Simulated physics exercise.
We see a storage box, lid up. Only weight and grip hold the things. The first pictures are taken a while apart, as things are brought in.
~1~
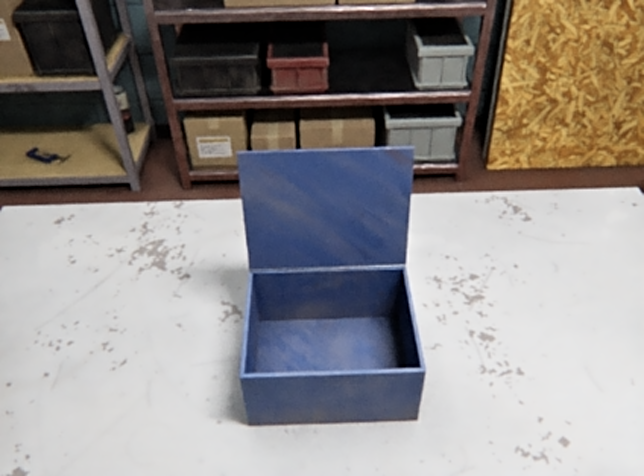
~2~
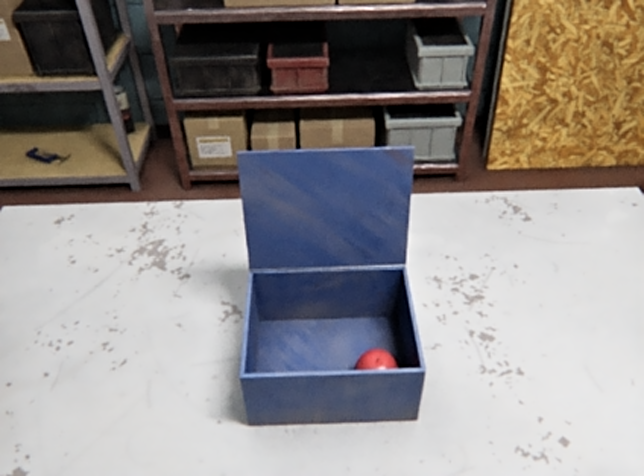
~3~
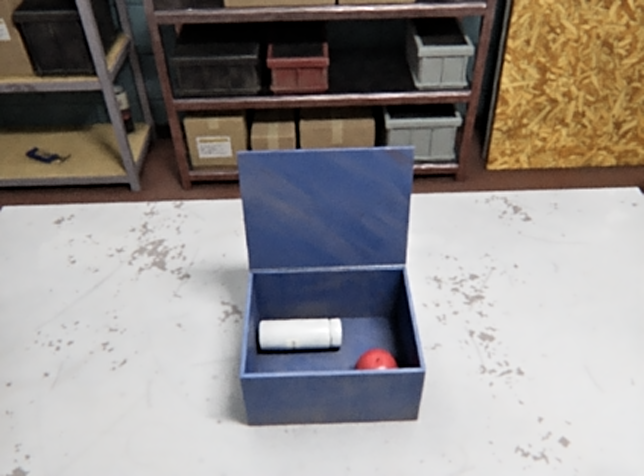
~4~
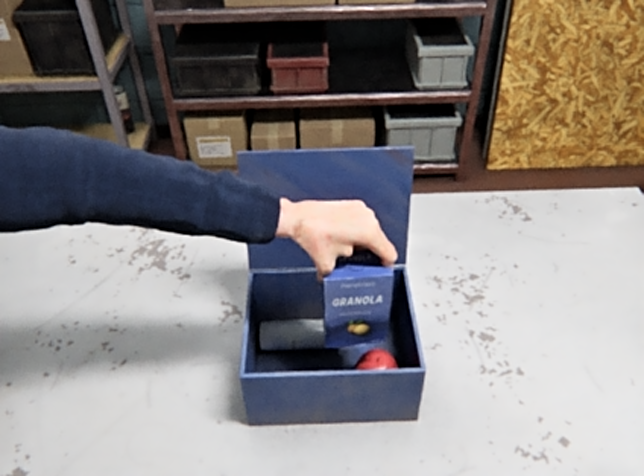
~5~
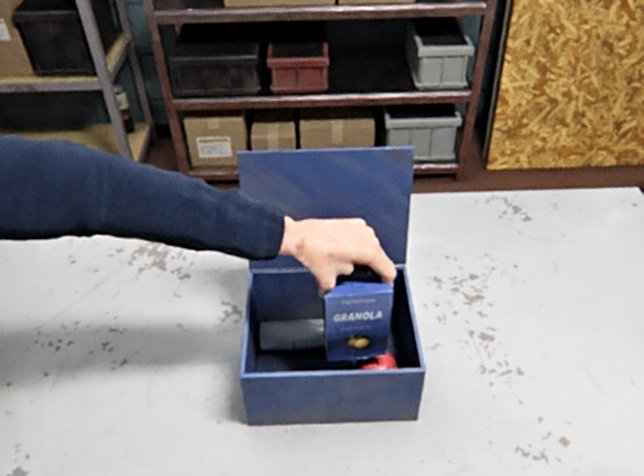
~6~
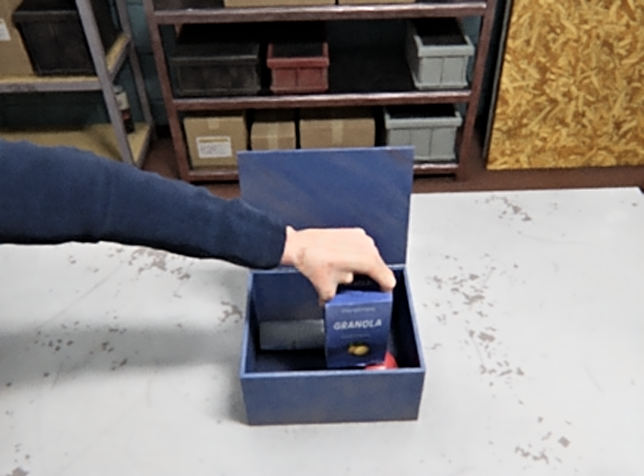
A blue storage box sat open on a table, first empty, then holding a red ball-like object and a white cylinder, before a hand lowered a blue granola carton inside and kept holding it.
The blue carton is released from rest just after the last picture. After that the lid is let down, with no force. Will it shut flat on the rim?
Here the lid shuts flat.
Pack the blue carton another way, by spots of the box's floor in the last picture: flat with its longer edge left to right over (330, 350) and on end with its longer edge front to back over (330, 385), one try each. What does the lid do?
First, it shuts flat; second, it stays ajar.
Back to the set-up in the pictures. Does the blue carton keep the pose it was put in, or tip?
The blue carton tips.
Then, 1.00 s past the last view, lid starting down; blue carton on its side near (302, 366); white shaker displaced a little; red apple displaced a little.
Then, 1.80 s past the last view, lid 33° above the rim; blue carton on its side near (302, 366); white shaker displaced a little; red apple displaced a little.
Finally, lid shut; down or leaning hard in the box, blue carton; the other 2 still in place. Final places as the last picture's camera would see them, blue carton near (302, 366).
